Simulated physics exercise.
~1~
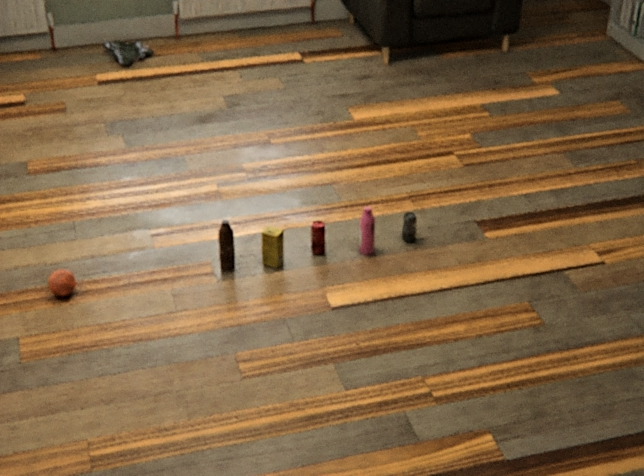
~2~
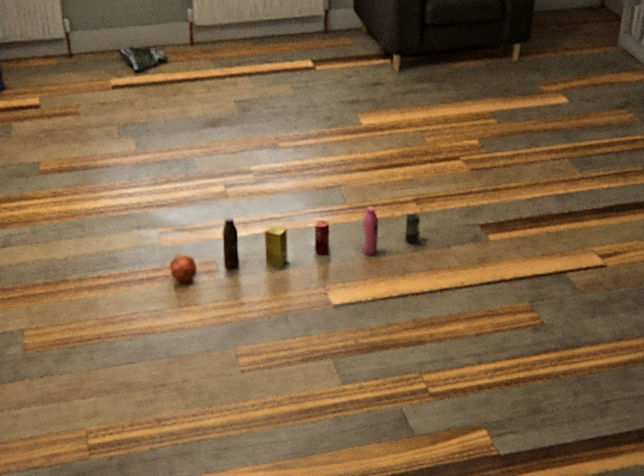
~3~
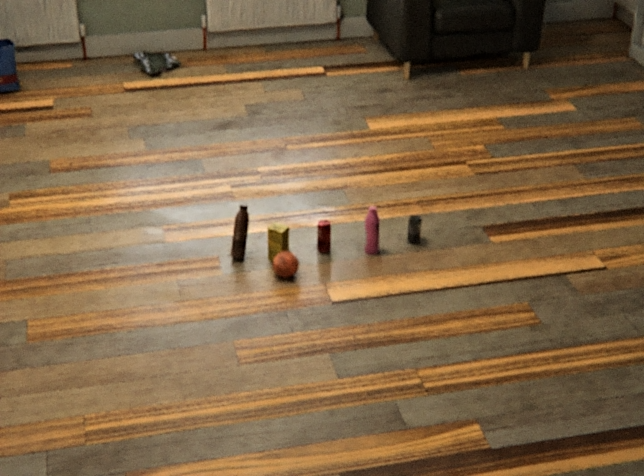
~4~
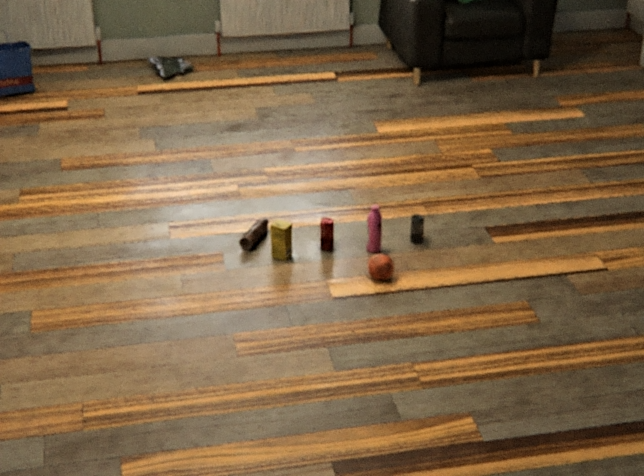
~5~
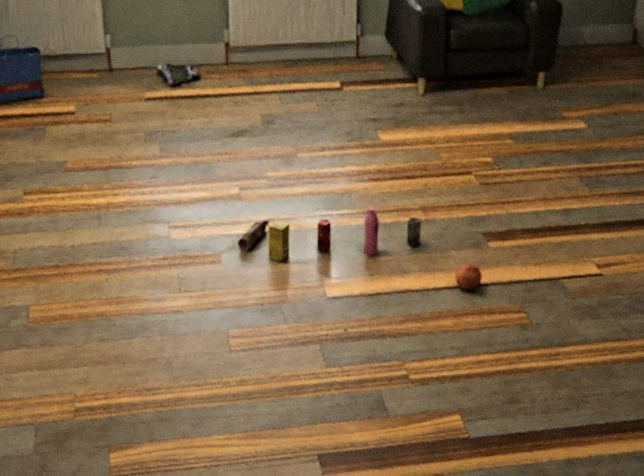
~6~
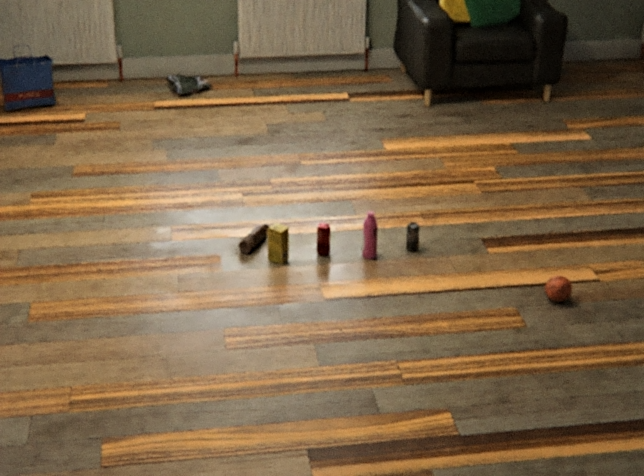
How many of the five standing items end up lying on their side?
One of them ends up on its side, the brown bottle. The other four are still upright.
